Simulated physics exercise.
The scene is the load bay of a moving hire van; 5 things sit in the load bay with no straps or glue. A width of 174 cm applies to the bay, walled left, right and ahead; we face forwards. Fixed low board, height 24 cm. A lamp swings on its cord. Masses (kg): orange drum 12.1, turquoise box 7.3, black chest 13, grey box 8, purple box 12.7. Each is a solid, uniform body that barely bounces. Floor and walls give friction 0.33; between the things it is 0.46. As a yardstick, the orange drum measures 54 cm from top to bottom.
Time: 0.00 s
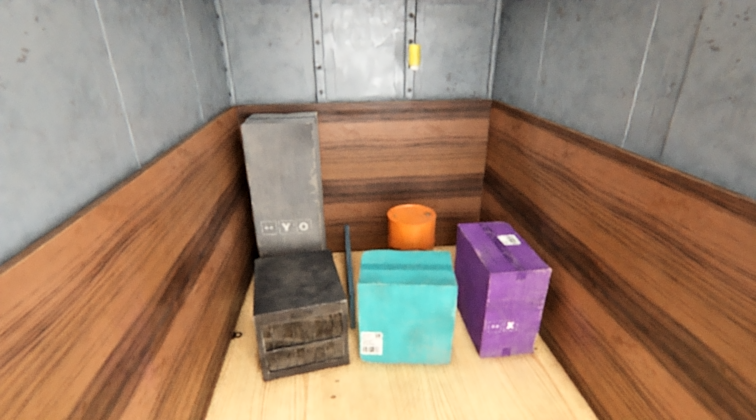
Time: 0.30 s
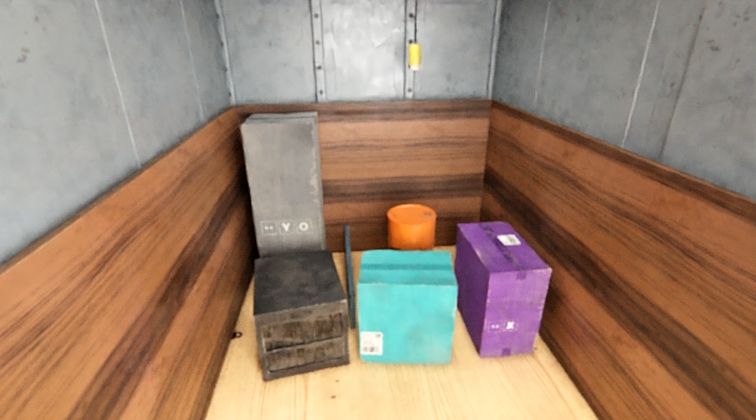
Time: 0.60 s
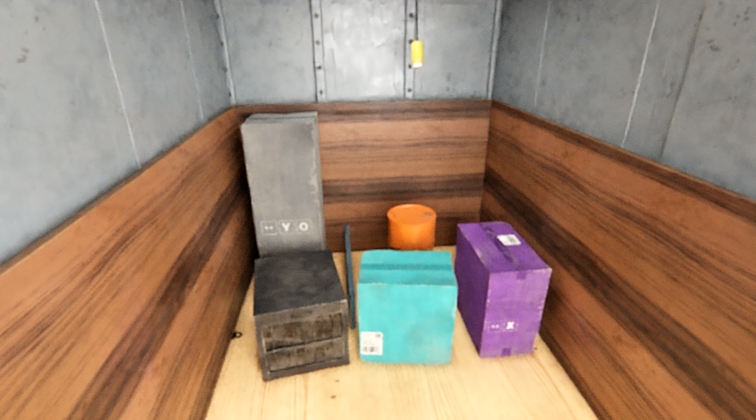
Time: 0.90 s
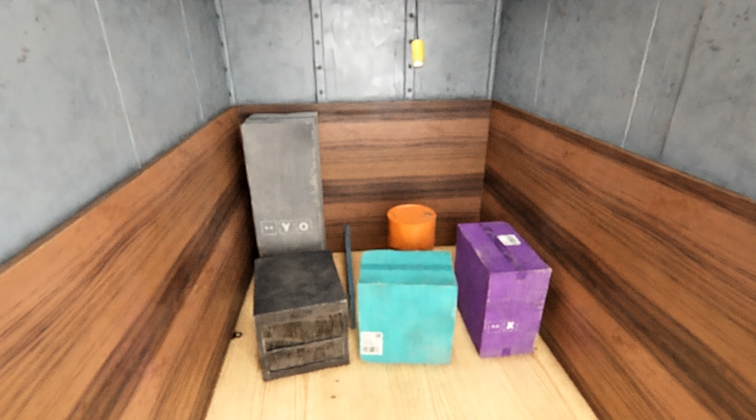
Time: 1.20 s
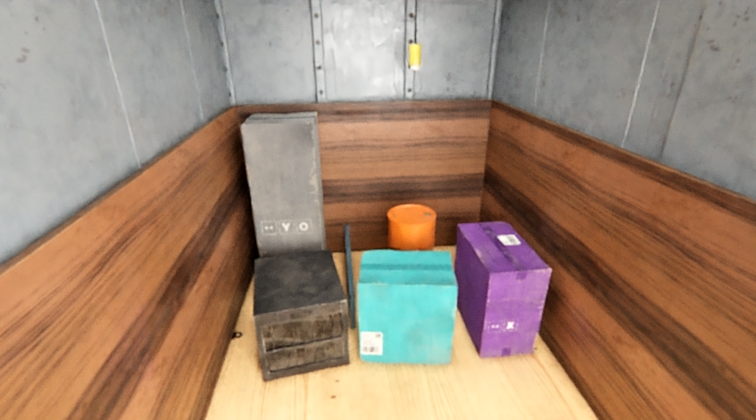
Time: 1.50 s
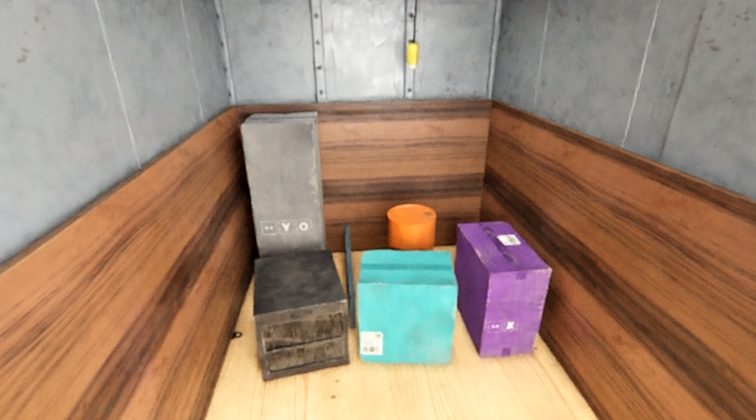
A tall grey box, a black chest, a turquoise box, a purple box and an orange drum stayed still in the wood-sided van bay, while a small yellow lamp swayed slightly right, then back left.
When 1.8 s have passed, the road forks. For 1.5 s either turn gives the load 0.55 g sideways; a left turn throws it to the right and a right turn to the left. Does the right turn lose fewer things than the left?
Yes - safer option: The right.
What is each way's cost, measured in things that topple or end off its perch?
The left turn costs 1 and the right turn costs 0.
Turning left. At 2.30 s, load feels 0.55 g right; turquoise box moved 10 cm near (425, 304); orange drum moved 10 cm near (426, 251); grey box moved 10 cm.
After 2.70 s, load feels 0.55 g right; orange drum moved 50 cm near (484, 245); turquoise box moved 23 cm near (449, 307); grey box 14° off upright.
In the end (3.9 s), toppled in the load bay, grey box; not toppled but over 15 cm from the start, orange drum and turquoise box; the other 2 under 15 cm from the start. In the last view, orange drum near (482, 245), turquoise box near (449, 307).
Turning right instead, nothing is lost, 0 of 5 in all.
